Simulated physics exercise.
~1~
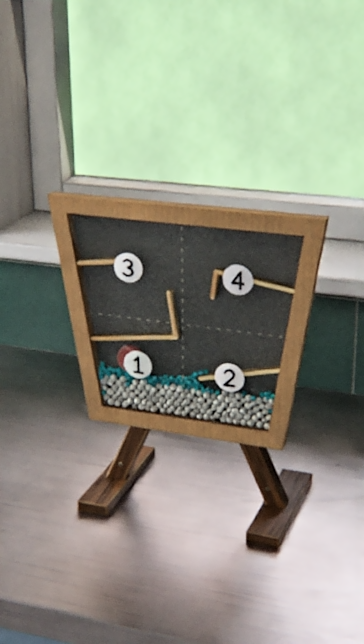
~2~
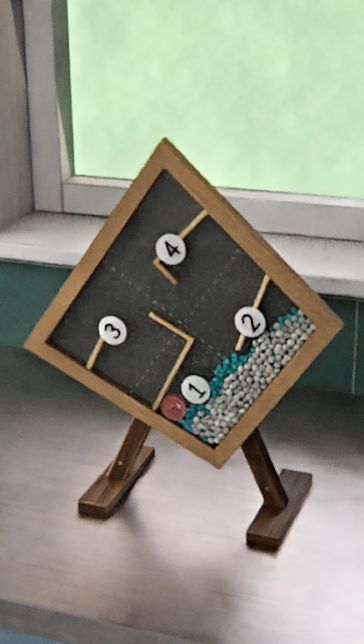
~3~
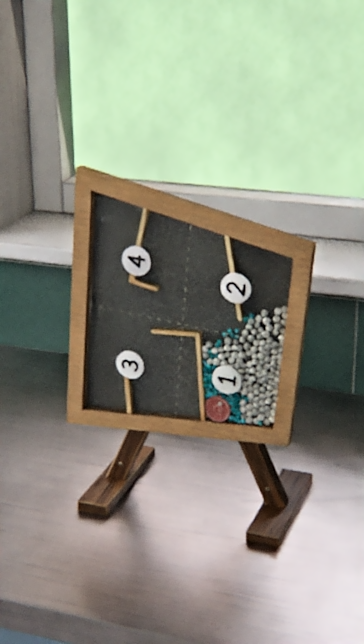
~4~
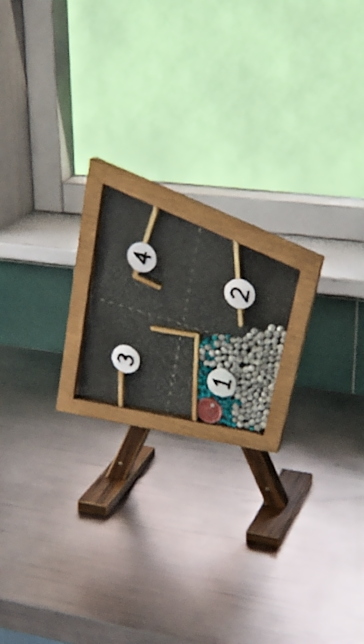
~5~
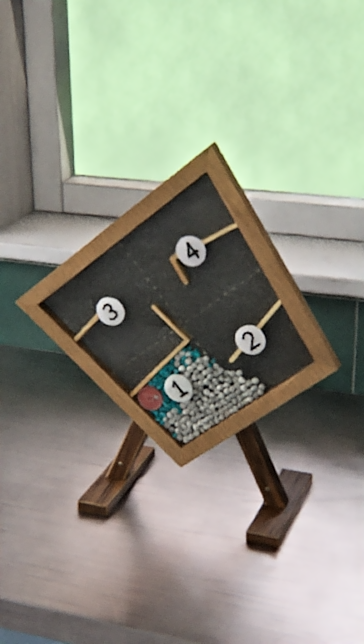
A wooden-framed box on a stand tilted anticlockwise until nearly on its side, sending its white and turquoise beads and a red disc sliding into the lower right, then swung partway back, leaving them mostly gathered in the bottom corner.
